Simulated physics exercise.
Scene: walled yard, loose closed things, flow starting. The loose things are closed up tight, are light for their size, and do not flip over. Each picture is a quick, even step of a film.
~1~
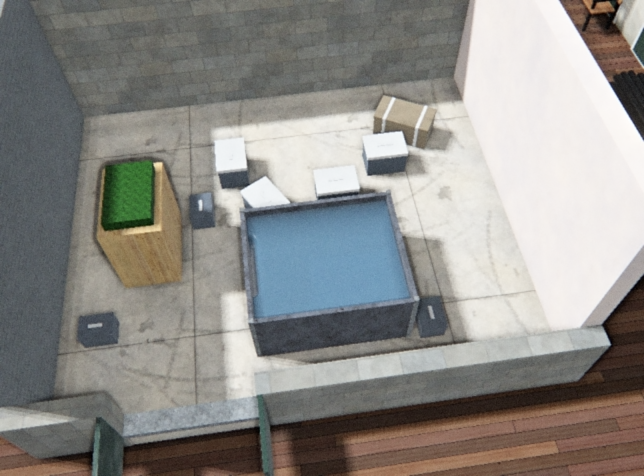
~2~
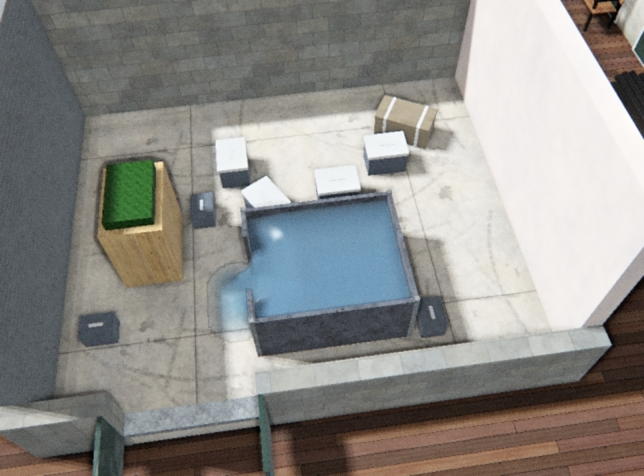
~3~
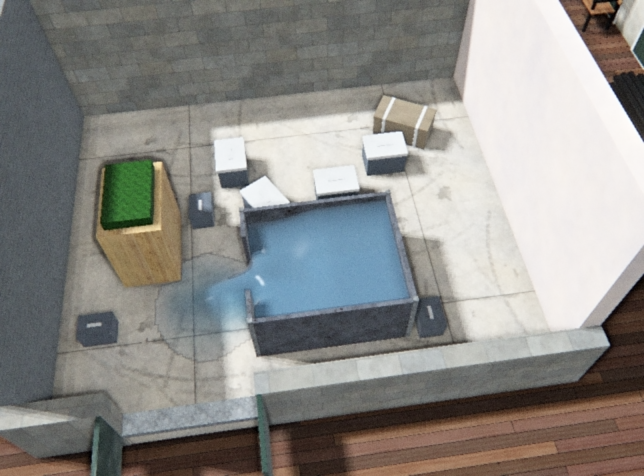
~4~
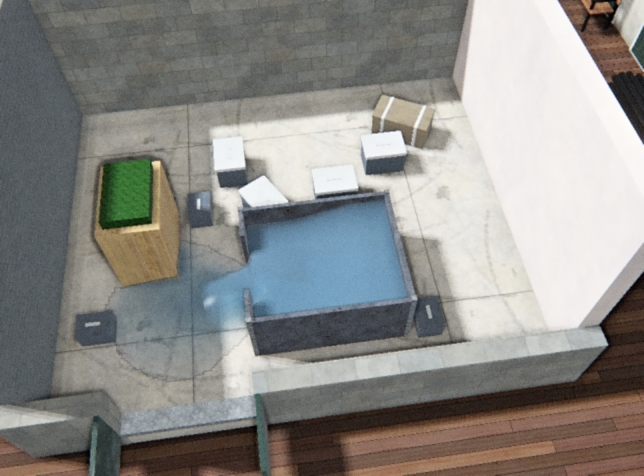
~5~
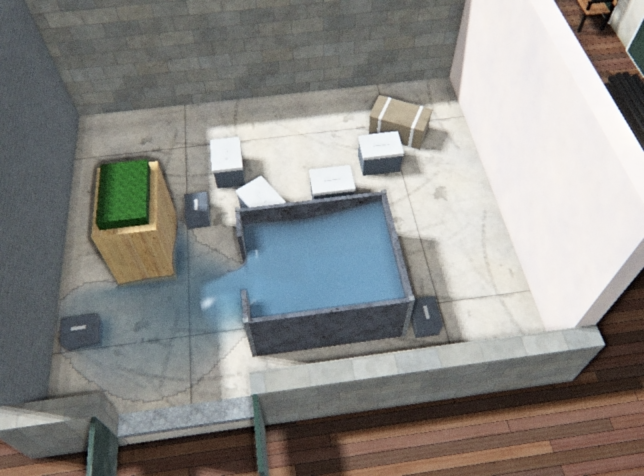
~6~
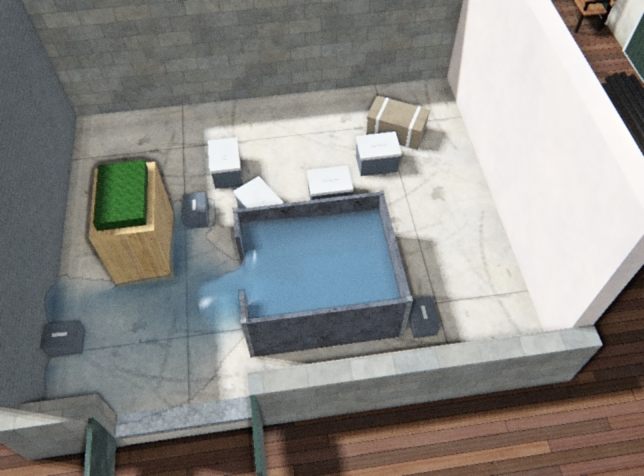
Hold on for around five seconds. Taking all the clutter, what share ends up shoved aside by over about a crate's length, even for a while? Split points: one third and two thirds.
Band: Between the two split points.
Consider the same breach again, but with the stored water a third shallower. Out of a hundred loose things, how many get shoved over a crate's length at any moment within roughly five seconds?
Near 40 in a hundred.
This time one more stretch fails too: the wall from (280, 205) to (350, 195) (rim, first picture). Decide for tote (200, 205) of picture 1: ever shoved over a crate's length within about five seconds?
It didn't get there, in my view.
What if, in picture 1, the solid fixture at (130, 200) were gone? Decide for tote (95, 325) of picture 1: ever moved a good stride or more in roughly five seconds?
Watching the run, the result is this: Carried at least that far.
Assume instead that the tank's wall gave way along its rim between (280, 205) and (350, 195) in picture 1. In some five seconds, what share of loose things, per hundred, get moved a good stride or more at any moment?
About 90 %.
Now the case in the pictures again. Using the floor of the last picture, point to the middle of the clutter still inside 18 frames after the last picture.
That works out to about (322, 209) on the floor.
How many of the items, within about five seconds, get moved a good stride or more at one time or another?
The count is 3.
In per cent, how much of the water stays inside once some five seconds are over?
I'd say close to 84 percent.
A moment on, 0 of 8 are well off their spots; 1 afloat.
Next, 3 of 8 are well off their spots; 1 afloat.
Later, 3 of 8 are well off their spots; 1 afloat.
In the end, 3 of 8 are well off their spots, and 3 have been at some point; 1 afloat.
